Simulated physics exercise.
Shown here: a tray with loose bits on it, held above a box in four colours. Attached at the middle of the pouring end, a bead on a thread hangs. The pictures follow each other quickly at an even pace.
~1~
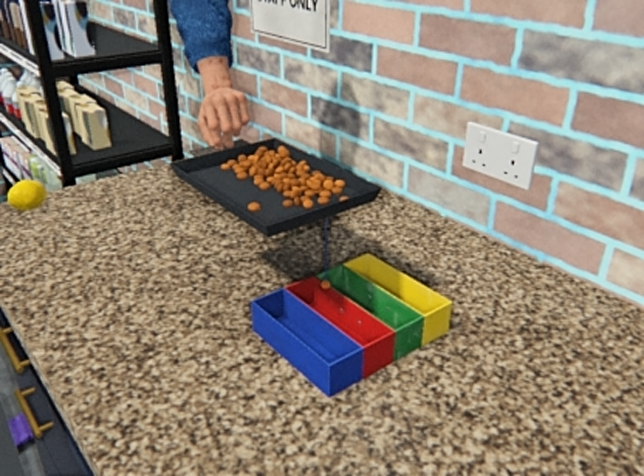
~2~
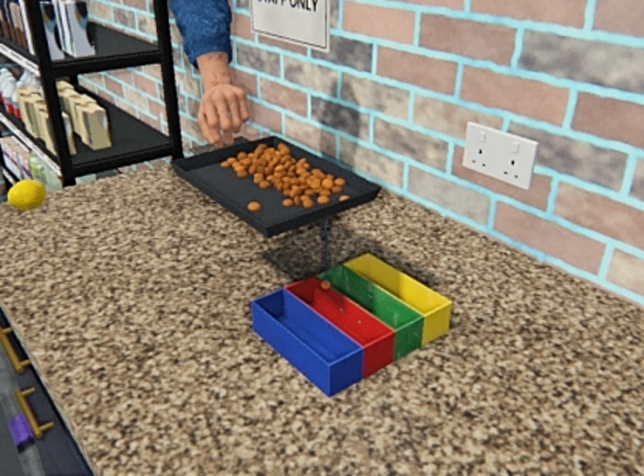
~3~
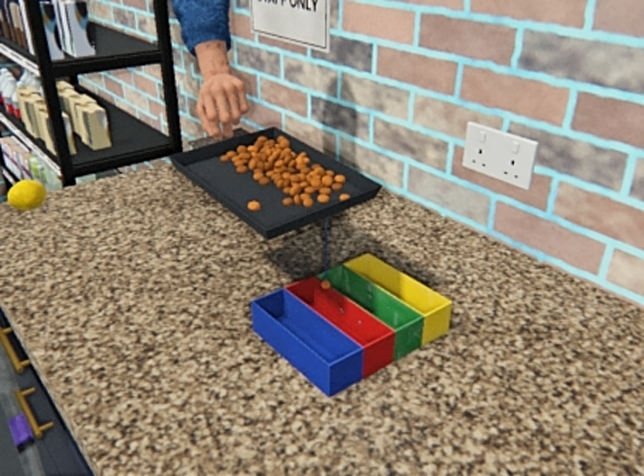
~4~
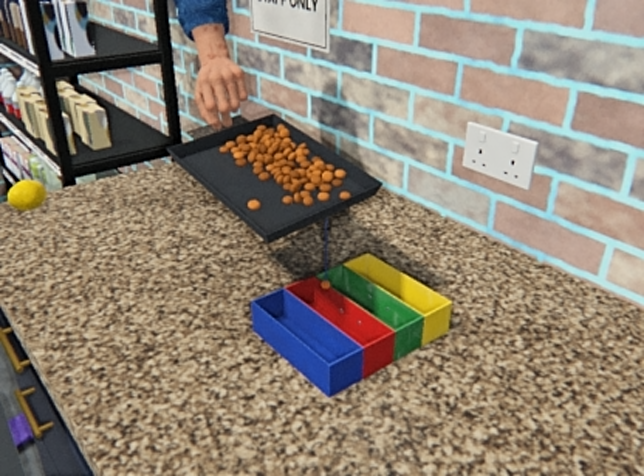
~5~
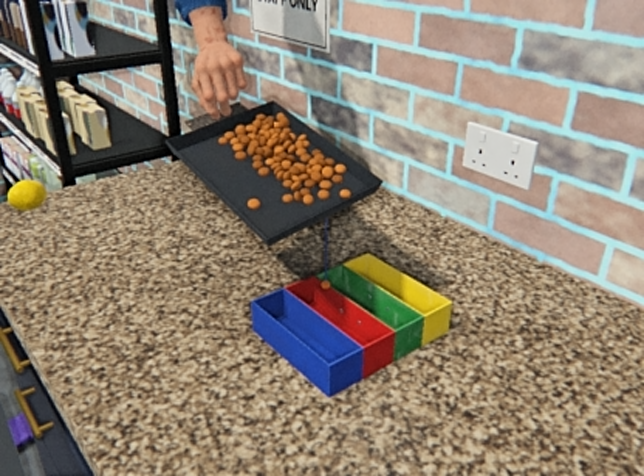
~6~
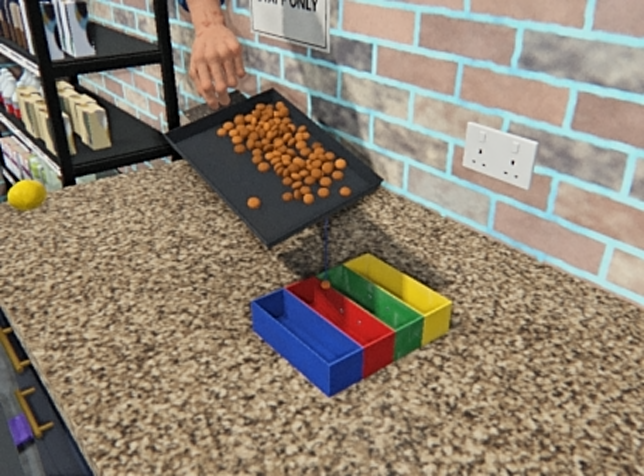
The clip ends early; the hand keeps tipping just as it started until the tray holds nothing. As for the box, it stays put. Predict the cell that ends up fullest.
I would say the blue cell.
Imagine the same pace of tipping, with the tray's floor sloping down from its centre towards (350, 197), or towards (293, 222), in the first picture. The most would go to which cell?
Try A: The yellow one / try B: Blue.
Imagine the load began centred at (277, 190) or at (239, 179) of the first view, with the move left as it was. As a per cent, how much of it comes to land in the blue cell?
In order, roughly 50 % and 50 %.
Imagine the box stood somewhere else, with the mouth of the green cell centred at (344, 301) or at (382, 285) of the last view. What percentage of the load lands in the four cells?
In order: 80 per cent and 10 per cent.
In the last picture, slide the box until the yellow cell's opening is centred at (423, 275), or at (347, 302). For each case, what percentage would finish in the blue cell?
0 %, then 20 %.
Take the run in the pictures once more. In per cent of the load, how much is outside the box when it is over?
It comes to some 50 in a hundred.
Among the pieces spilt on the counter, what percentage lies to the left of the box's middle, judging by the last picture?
100 %, roughly.
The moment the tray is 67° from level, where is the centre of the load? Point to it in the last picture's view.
Roughly at (278, 238).
Just after the last frame, tray tipped steeply; the larger part on the tray; just a few in the blue cell; roughly a quarter falling or outside the box.
A moment on, tray tipped past a quarter turn; just a few on the tray; roughly half in the blue cell; just a few in the red cell; roughly half falling or outside the box.
Further on, tray tipped past a quarter turn; roughly half in the blue cell; just a few in the red cell; roughly half falling or outside the box.
When it is over, tray tipped past a quarter turn; roughly half in the blue cell; just a few in the red cell; not one in the green cell; not one in the yellow cell; roughly half outside the box.
